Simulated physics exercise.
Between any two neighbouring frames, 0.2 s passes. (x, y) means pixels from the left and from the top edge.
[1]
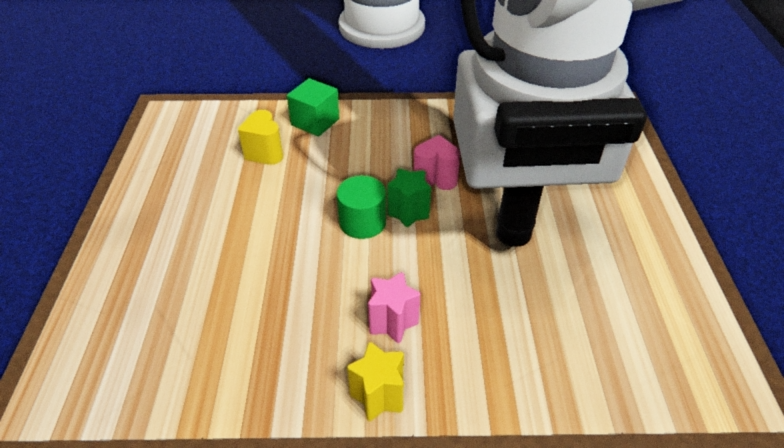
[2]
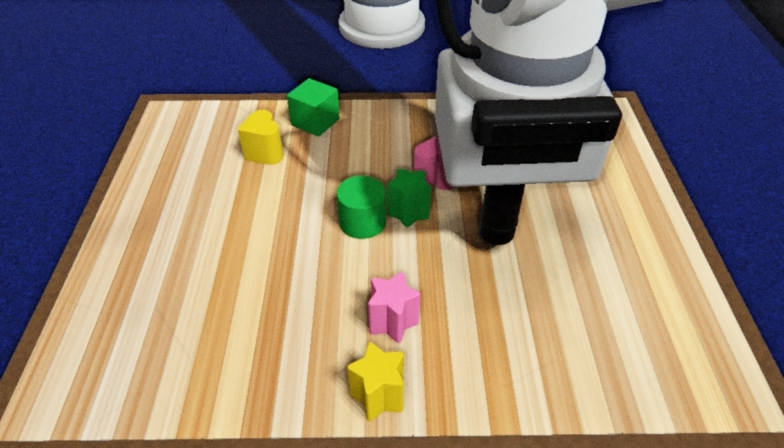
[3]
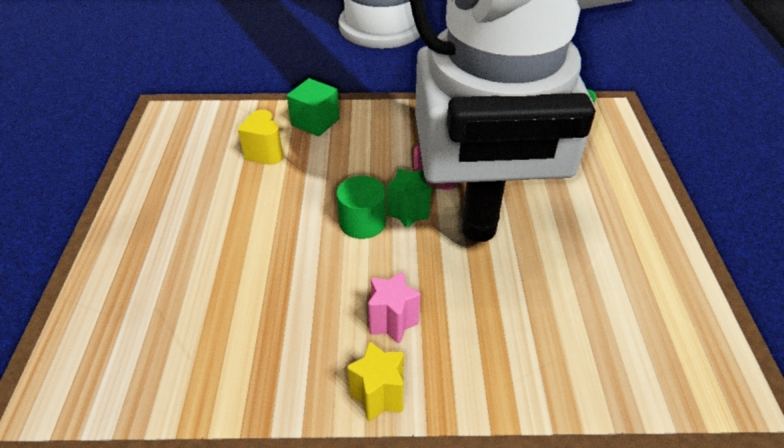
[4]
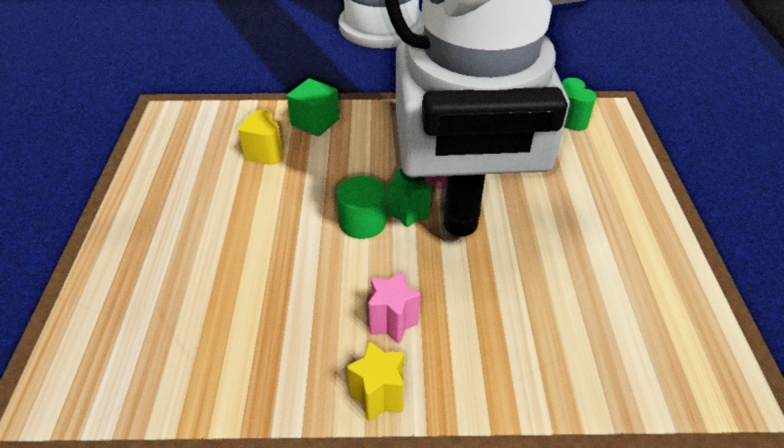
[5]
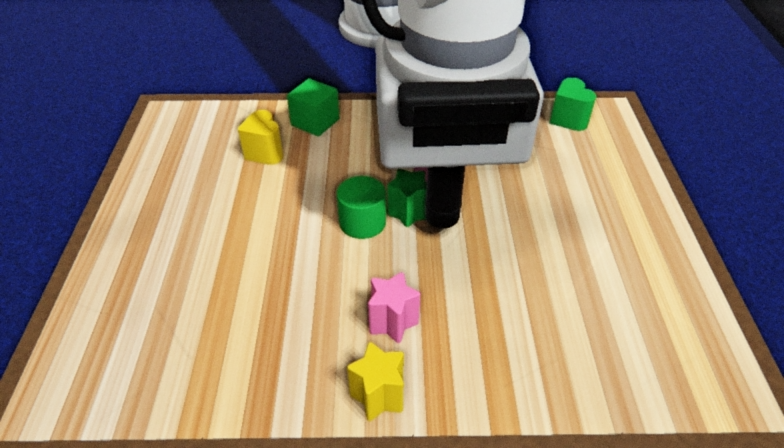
A robot arm with a black bar pointing down starts right of the green star on a striped wooden board and slides steadily left, close to the star's side. Its body gradually covers the pink heart behind it and uncovers a green block at the upper right, while the blocks stay still.
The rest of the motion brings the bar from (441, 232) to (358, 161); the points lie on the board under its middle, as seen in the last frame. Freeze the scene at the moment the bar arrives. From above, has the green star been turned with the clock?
No - that is not the case.
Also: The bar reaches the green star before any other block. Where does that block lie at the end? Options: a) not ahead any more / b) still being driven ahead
Letter b.
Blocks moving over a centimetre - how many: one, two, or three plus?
The count will be 1.
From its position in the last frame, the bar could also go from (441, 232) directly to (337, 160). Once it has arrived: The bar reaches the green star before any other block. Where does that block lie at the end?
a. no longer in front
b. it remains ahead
Letter b.
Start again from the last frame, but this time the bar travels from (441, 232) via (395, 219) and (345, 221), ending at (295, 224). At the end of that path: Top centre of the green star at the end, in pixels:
The spot you're after is about (377, 166) in the image.
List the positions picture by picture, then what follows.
In the first picture, lower end of the bar at (513, 235), tops of blocks, green star at (410, 181), pink heart at (438, 148).
In the second picture, bar at (497, 234), blocks as before.
In the third picture, bar at (479, 231), blocks as before.
In the fourth picture, bar at (460, 225), blocks as before.
In the fifth picture, bar at (442, 218), green star at (410, 181), pink heart hidden.
The first path, step by step. One third of the way, bar at (411, 191); green star at (385, 161), turned 25° anticlockwise.
Two thirds of the way, bar at (384, 168); green star at (358, 140), turned 25° anticlockwise.
At the end, bar at (358, 147); green star at (332, 120), turned 30° anticlockwise; pink heart not moved.
